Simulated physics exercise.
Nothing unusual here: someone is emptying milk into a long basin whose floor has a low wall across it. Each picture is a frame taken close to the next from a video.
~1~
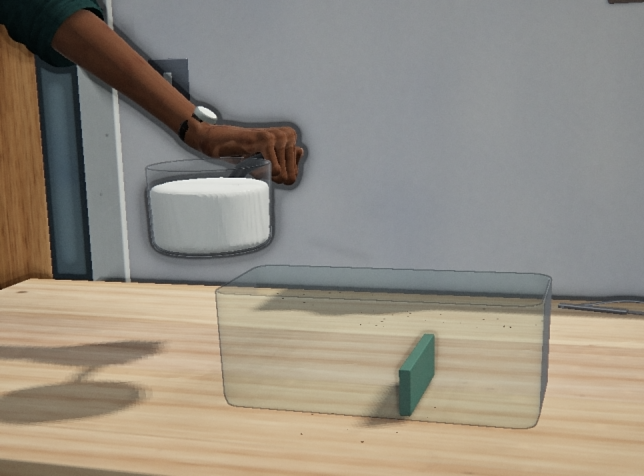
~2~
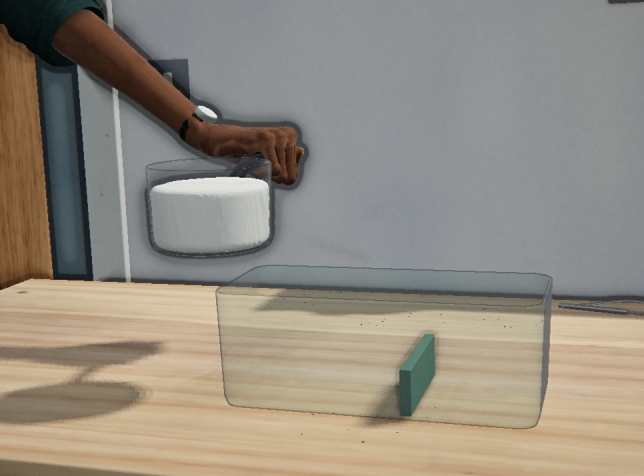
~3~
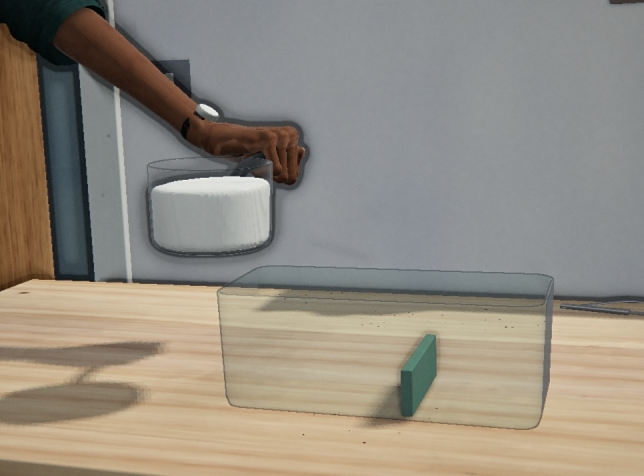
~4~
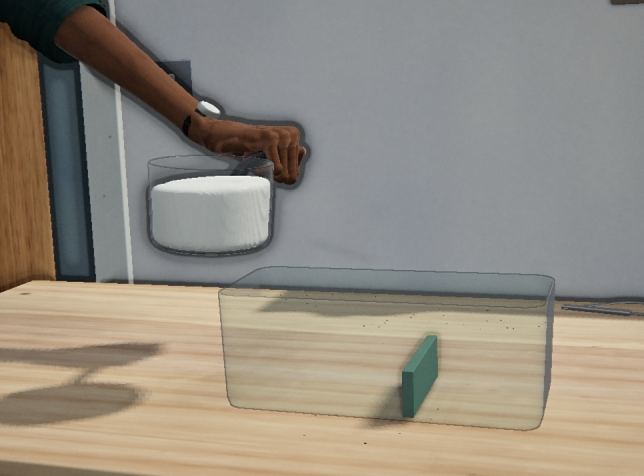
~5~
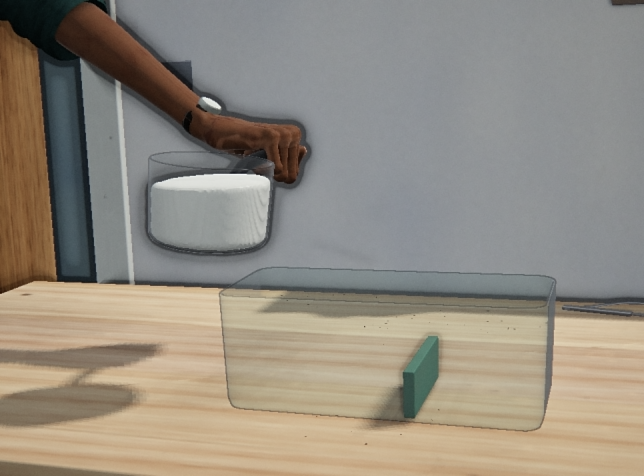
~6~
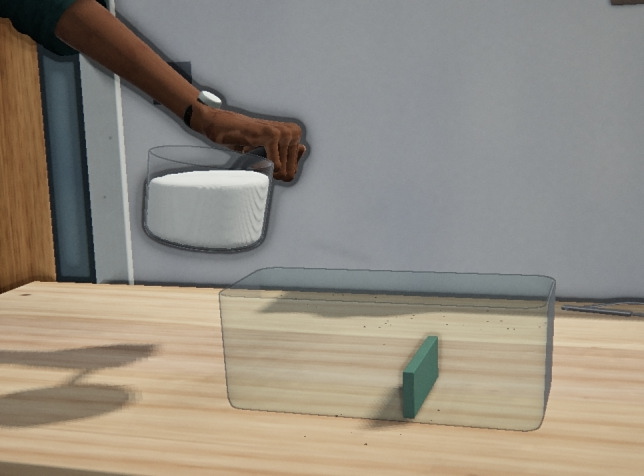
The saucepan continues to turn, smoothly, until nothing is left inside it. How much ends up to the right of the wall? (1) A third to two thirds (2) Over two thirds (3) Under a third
Under a third.
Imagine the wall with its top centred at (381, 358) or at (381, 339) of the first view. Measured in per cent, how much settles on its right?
Estimated: 30 % first, 20 % second.
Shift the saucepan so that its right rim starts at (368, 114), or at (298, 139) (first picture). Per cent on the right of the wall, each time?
Estimate, first then second: 90 per cent and 35 per cent.
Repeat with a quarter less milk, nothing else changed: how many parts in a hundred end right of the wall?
It would be somewhere near 5 %.
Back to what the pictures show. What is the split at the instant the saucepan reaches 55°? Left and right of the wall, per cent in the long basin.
The left part gets 0 percent; the right part gets 0 percent.
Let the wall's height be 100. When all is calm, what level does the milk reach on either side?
I get 60 % for the left and 0 % for the right.
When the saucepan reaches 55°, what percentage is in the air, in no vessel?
Some 15 per cent, I'd say.
A moment on, the tilt is 55° and 84 per cent is still to pour, 2 is left of the wall and 0 right of it.
Next, the tilt is 85° and 30 per cent is still to pour, 43 is left of the wall and 1 right of it.
Then the tilt is 93° and 6 per cent is still to pour, 85 is left of the wall and 3 right of it.
Later the tilt is 93° and 1 per cent is still to pour, 94 is left of the wall and 4 right of it.
At rest 95 per cent lies left of the wall, 4 right of it and 1 outside.
